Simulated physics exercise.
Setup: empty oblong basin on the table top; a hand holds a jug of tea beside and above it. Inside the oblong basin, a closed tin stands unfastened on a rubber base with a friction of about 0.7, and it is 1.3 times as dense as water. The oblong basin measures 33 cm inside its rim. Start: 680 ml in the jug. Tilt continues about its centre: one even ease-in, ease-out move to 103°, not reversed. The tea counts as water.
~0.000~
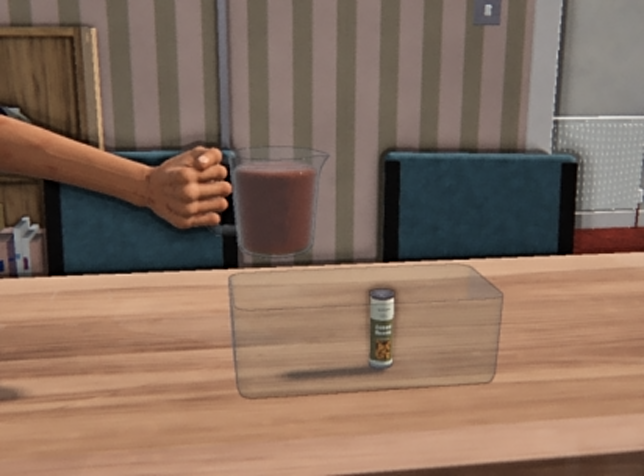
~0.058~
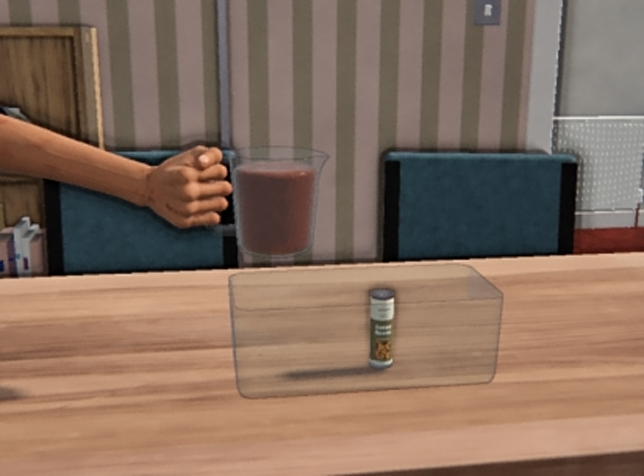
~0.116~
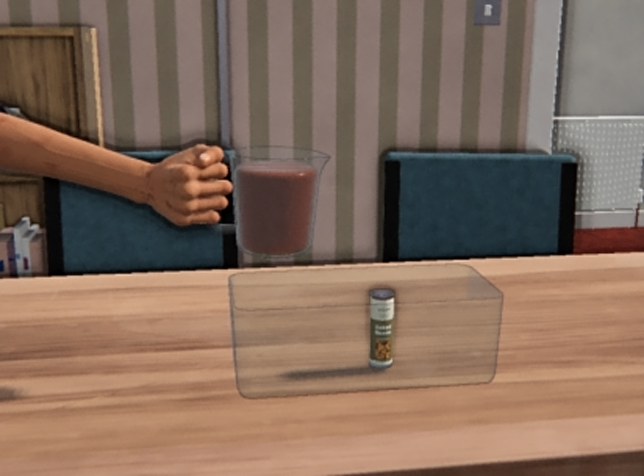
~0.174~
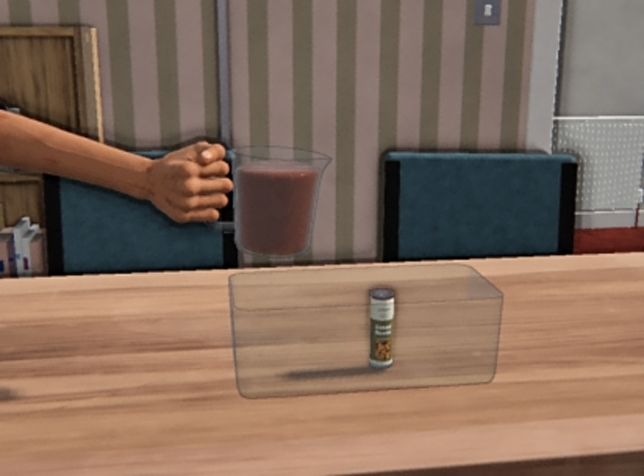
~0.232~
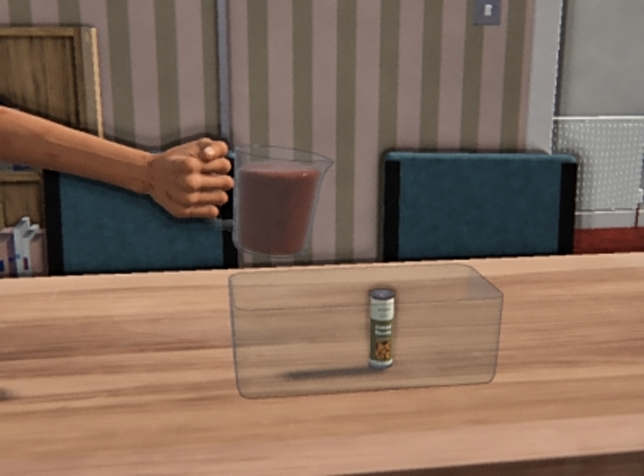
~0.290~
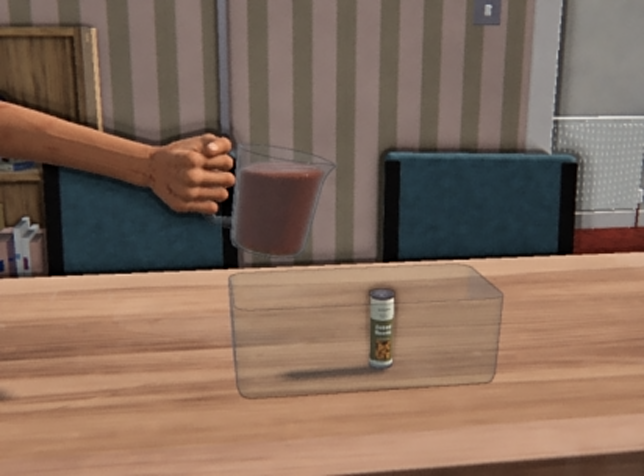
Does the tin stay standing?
Overturned.
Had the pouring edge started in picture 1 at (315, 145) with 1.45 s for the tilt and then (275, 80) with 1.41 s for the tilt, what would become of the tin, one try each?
Trial 1 - tin tips; trial 2 - tin stays standing.
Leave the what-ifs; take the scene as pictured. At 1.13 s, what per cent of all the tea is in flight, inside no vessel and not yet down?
Close to 14 in every hundred parts.
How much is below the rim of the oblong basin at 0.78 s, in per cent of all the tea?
I'd estimate some 6 percent of the liquid.
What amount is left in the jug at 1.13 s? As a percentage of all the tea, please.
Remaining share: Approx. 28 %.
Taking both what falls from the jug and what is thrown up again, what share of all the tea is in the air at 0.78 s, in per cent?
Some 14 per cent, I reckon.
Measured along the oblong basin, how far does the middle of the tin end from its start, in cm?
All told, the tin's centre has moved close to 6.5 cm.
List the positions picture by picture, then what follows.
In the first frame, tilt 0°; pouring edge (330, 153); surface from (234, 168) to (317, 166); the oblong basin's rim runs from (231, 293) to (486, 281); the tin's top is at (382, 297).
In the second frame, tilt 0°; pouring edge (330, 154); surface from (234, 168) to (317, 167).
In the third frame, tilt 2°; pouring edge (331, 155); surface from (235, 168) to (317, 167).
In the fourth frame, tilt 4°; pouring edge (333, 157); surface from (235, 167) to (320, 167).
In the fifth frame, tilt 7°; pouring edge (335, 160); surface from (237, 168) to (322, 168).
In the sixth frame, tilt 10°; pouring edge (337, 164); surface from (239, 169) to (325, 168).
Then, 0.78 s in, the tilt is 60° and 80 per cent is still to pour; the tin stands where it began.
Then, 1.13 s in, the tilt is 93° and 28 per cent is still to pour; the tin stands where it began.
Then, 1.50 s in, the tilt is 103° and 2 per cent is still to pour; the tin lies on its side.
Then, 1.91 s in, the tilt is 103° and 0 per cent is still to pour; the tin lies on its side.
Finally, the tin lies on its side.
